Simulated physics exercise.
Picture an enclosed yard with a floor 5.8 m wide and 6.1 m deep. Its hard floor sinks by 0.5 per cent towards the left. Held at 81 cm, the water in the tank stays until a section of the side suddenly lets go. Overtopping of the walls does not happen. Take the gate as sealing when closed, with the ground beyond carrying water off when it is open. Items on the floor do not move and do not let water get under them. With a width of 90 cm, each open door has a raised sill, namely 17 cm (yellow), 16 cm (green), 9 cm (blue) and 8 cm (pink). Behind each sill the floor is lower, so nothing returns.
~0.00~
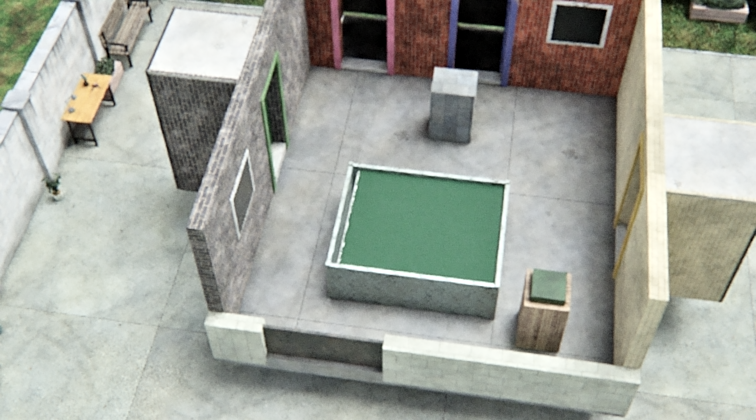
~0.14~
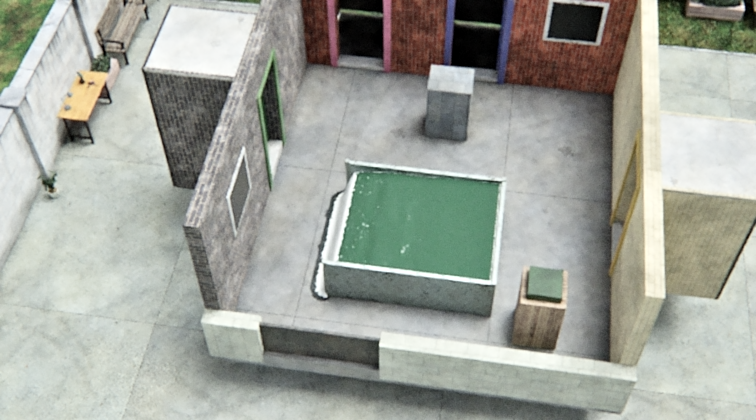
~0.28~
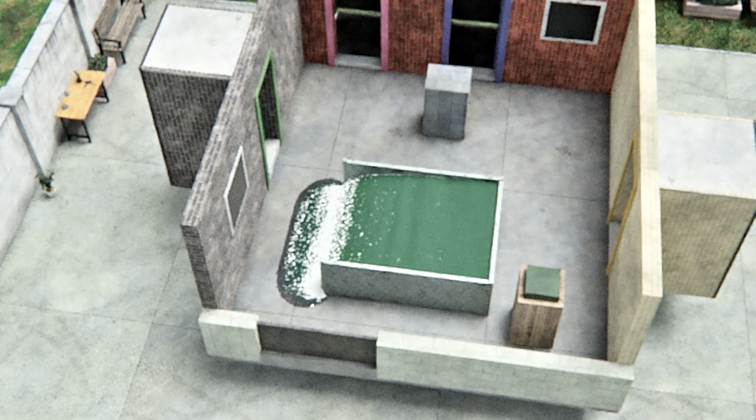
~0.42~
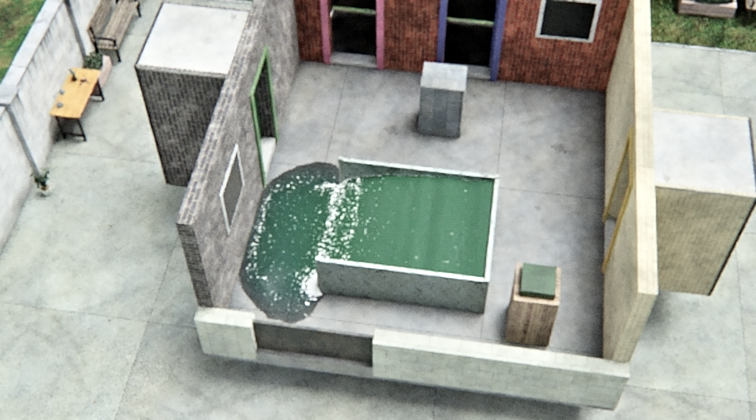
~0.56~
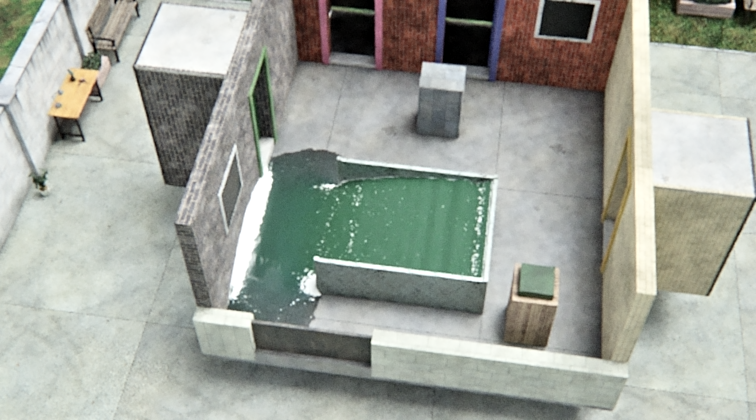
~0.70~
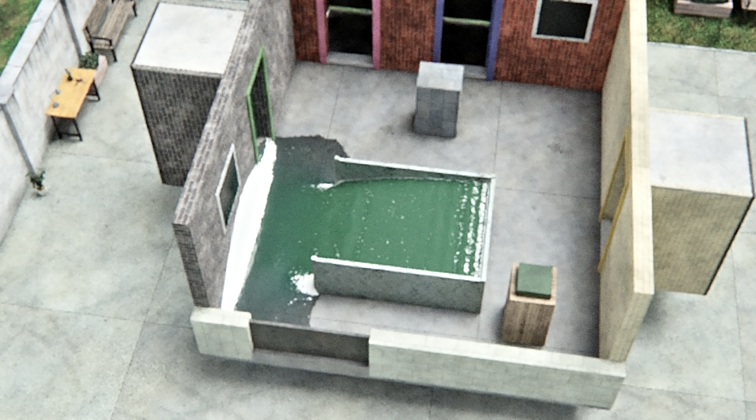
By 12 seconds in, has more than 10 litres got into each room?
Outcome: The yellow door stops short of the limit; the green door overruns the limit; the blue door overruns the limit; the pink door overruns the limit.
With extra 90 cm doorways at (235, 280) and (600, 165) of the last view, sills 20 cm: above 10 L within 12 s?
Order as listed: Surpassed and respected.
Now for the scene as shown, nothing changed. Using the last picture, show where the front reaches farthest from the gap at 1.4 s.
That lands around (295, 65) in the last picture.
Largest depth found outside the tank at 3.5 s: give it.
Around 42 centimetres.
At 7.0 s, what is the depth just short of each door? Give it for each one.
Door by door in cm, yellow shows 4, green shows 9, blue shows 10, pink shows 14.
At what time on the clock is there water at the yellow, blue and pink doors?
Doors: Yellow 4.0 s / blue 2.8 s / pink 1.8 s.
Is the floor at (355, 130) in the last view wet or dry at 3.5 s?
It is flooded.
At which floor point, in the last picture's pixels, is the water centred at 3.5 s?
Roughly (358, 235) in the last picture.
After 1.4 s water covers 20 % of the floor and is deepest (70 cm) near (218, 334); yellow door not reached, green door 32 cm at the sill, 25 L in, blue door not reached, pink door not reached.
After 2.2 s water covers 40 % of the floor and is deepest (60 cm) near (221, 324); yellow door not reached, green door 30 cm at the sill, 86 L in, blue door not reached, pink door 23 cm at the sill, 18 L in.
After 3.5 s water covers 60 % of the floor and is deepest (42 cm) near (492, 327); yellow door not reached, green door 20 cm at the sill, 132 L in, blue door 9 cm at the sill, 0 L in, pink door 28 cm at the sill, 190 L in.
After 7.0 s water covers 95 % of the floor and is deepest (30 cm) near (494, 86); yellow door 4 cm at the sill, 0 L in, green door 9 cm at the sill, 139 L in, blue door 10 cm at the sill, 1 L in, pink door 14 cm at the sill, 388 L in.
After 12.0 s water covers 100 % of the floor and is deepest (16 cm) near (549, 376); yellow door 12 cm at the sill, 0 L in, green door 13 cm at the sill, 143 L in, blue door 11 cm at the sill, 71 L in, pink door 13 cm at the sill, 448 L in.
